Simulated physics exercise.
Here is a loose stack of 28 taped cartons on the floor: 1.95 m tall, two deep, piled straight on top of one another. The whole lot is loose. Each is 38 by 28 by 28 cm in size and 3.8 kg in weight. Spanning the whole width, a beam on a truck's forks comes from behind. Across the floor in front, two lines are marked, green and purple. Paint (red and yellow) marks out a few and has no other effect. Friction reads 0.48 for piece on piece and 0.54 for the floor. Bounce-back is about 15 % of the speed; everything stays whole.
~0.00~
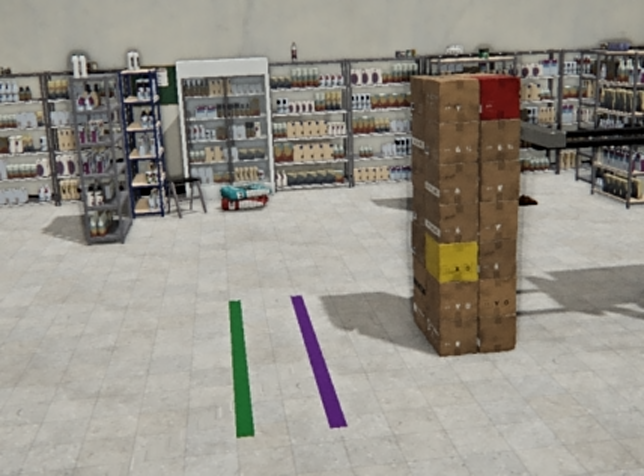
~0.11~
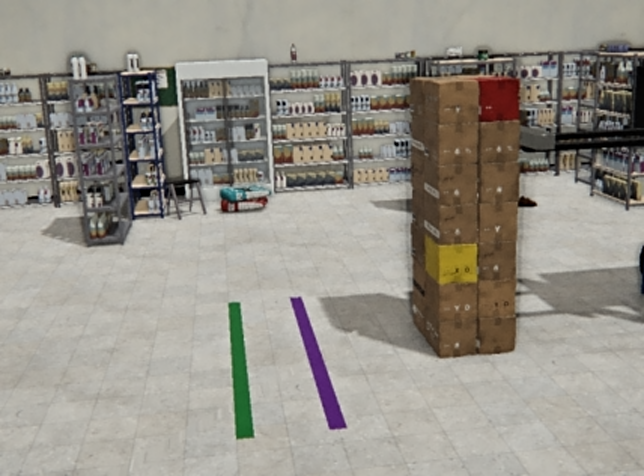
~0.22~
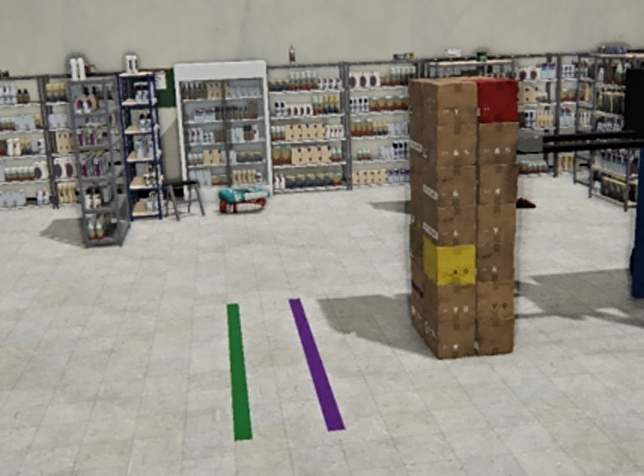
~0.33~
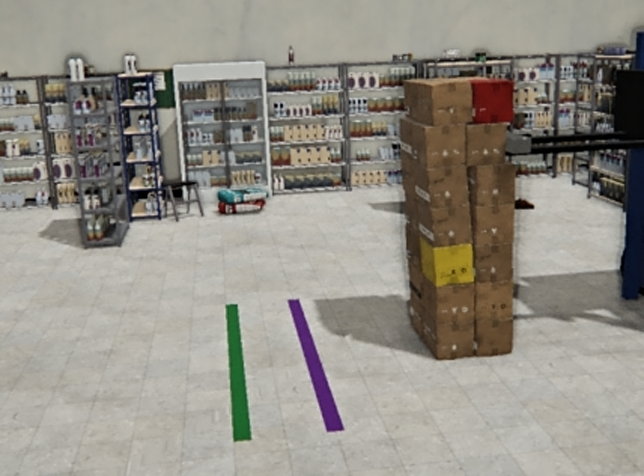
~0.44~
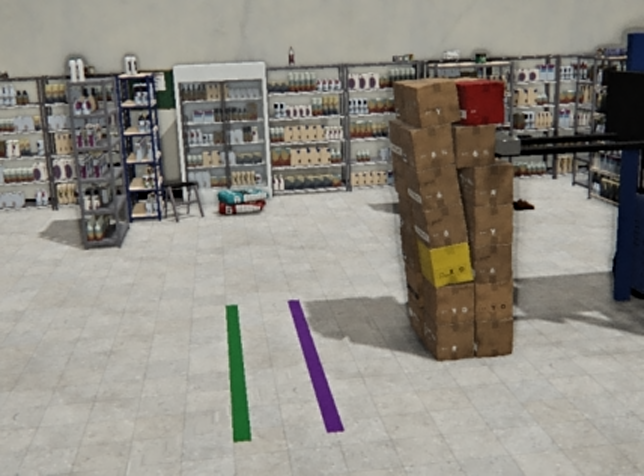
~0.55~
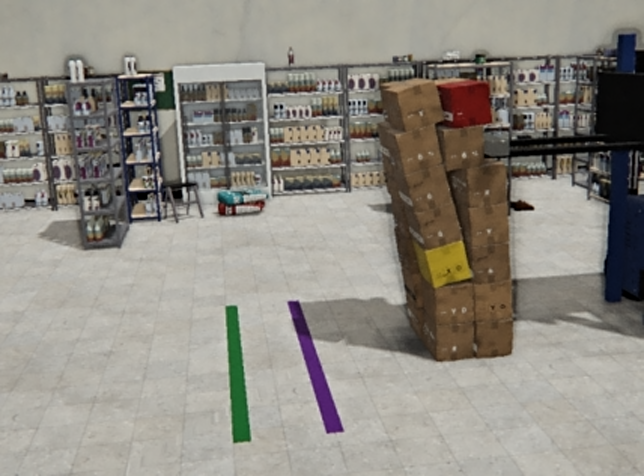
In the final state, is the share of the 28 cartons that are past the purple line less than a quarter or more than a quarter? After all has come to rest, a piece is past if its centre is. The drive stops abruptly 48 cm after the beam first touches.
The share is more than a quarter.
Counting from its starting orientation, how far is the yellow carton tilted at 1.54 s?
Measured against how it began, the tilt is near 90 degrees.
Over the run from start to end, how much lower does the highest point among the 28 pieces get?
110 cm.
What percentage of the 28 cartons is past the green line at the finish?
About 25 percent of them.
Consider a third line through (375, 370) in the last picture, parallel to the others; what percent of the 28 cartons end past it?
55 per cent, give or take.
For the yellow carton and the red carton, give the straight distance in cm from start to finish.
So yellow shifts 70 cm, while red shifts 220 cm.
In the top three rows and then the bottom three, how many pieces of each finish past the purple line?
11, then 1.
After 1.04 s, 1 of the 28 cartons past the purple line; yellow carton leaning 52°; red carton leaning 51°, 19 cm lower.
After 1.54 s, 10 of the 28 cartons past the purple line; red carton upside down; yellow carton on its side.
At rest (3.4 s), 13 of the 28 cartons past the purple line; red carton upside down; yellow carton on its side. That is 46 per cent. As the last picture would show them, middles, red carton near (251, 317), yellow carton near (392, 339).
